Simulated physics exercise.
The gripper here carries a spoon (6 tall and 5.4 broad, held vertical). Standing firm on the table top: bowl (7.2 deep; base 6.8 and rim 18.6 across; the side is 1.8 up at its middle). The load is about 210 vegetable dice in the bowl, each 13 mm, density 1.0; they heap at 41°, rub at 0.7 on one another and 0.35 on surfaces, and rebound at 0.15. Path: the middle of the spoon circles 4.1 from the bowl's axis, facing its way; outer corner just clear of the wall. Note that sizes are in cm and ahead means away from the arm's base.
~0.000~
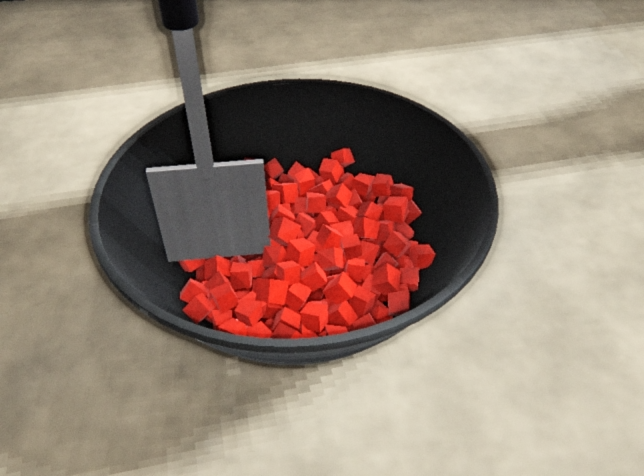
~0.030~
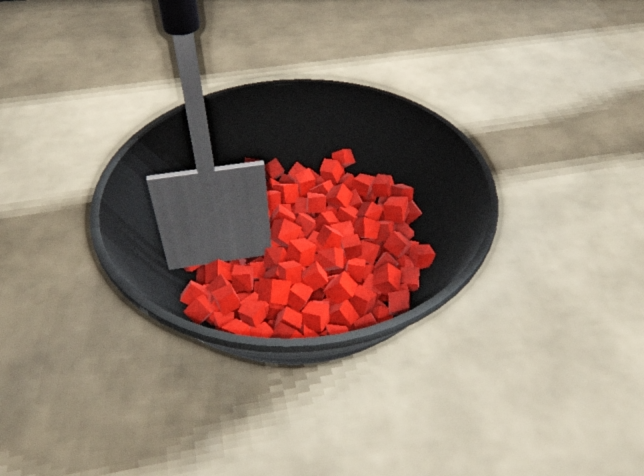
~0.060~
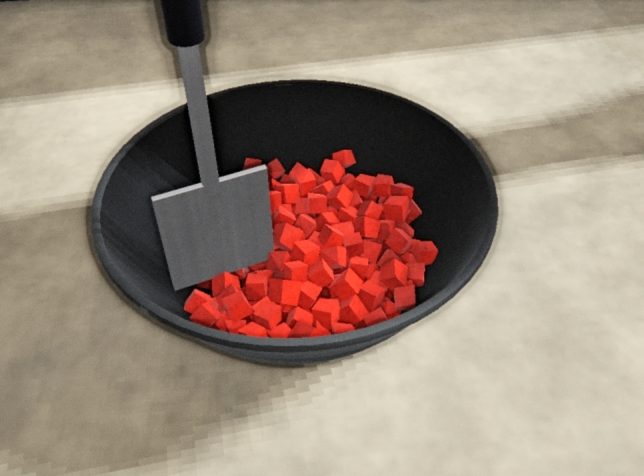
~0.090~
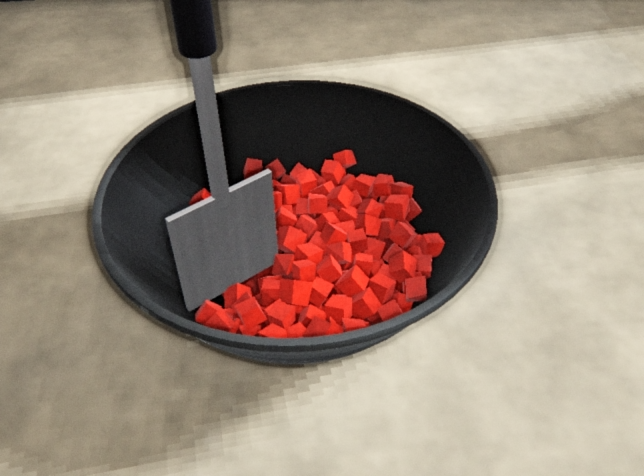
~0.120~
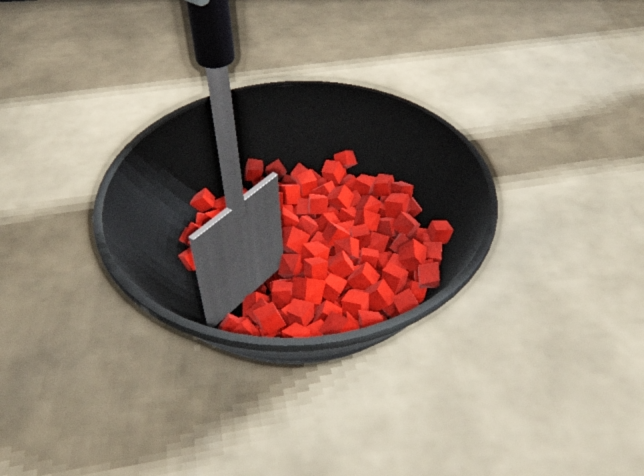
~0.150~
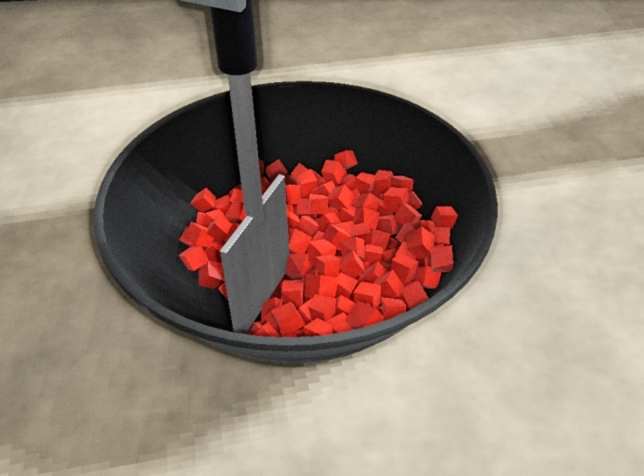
A flat grey spatula, held upright by its black handle, swept from the left side of a dark bowl toward the front, turning edge-on as it pushed through a heap of red cubes.
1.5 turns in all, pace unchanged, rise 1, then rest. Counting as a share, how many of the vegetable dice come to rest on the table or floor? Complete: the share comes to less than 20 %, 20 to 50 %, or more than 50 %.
The share comes to less than 20 %.
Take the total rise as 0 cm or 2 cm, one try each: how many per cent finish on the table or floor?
It comes to about 15 per cent and about 5 per cent.
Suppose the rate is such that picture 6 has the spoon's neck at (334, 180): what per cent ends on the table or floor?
I'd put it close to 30 per cent.
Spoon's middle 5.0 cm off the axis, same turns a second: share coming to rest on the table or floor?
Then about 0 per cent.
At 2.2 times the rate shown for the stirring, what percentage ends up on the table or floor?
I'd put it near 35 %.
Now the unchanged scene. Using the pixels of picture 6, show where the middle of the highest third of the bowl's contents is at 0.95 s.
I'd put it close to (337, 303).
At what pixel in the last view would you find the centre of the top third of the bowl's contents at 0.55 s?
Look near (277, 137) for its middle.
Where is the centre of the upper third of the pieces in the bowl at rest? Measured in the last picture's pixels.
Roughly at pixel (370, 197).
After 0.55 s, 249° round, highest piece 9 above the table; 198 in the bowl, 12 on the table or floor, 3 in flight or on the tool.
After 0.95 s, 77° round, highest piece 8 above the table; 191 in the bowl, 21 on the table or floor, 1 in flight or on the tool.
After 1.35 s, 180° round, highest piece 7 above the table; 185 in the bowl, 28 on the table or floor.
After 2.05 s, 180° round, highest piece 7 above the table; 185 in the bowl, 28 on the table or floor.
In the end, 185 in the bowl, 28 on the table or floor. That is 13 % on the table or floor.
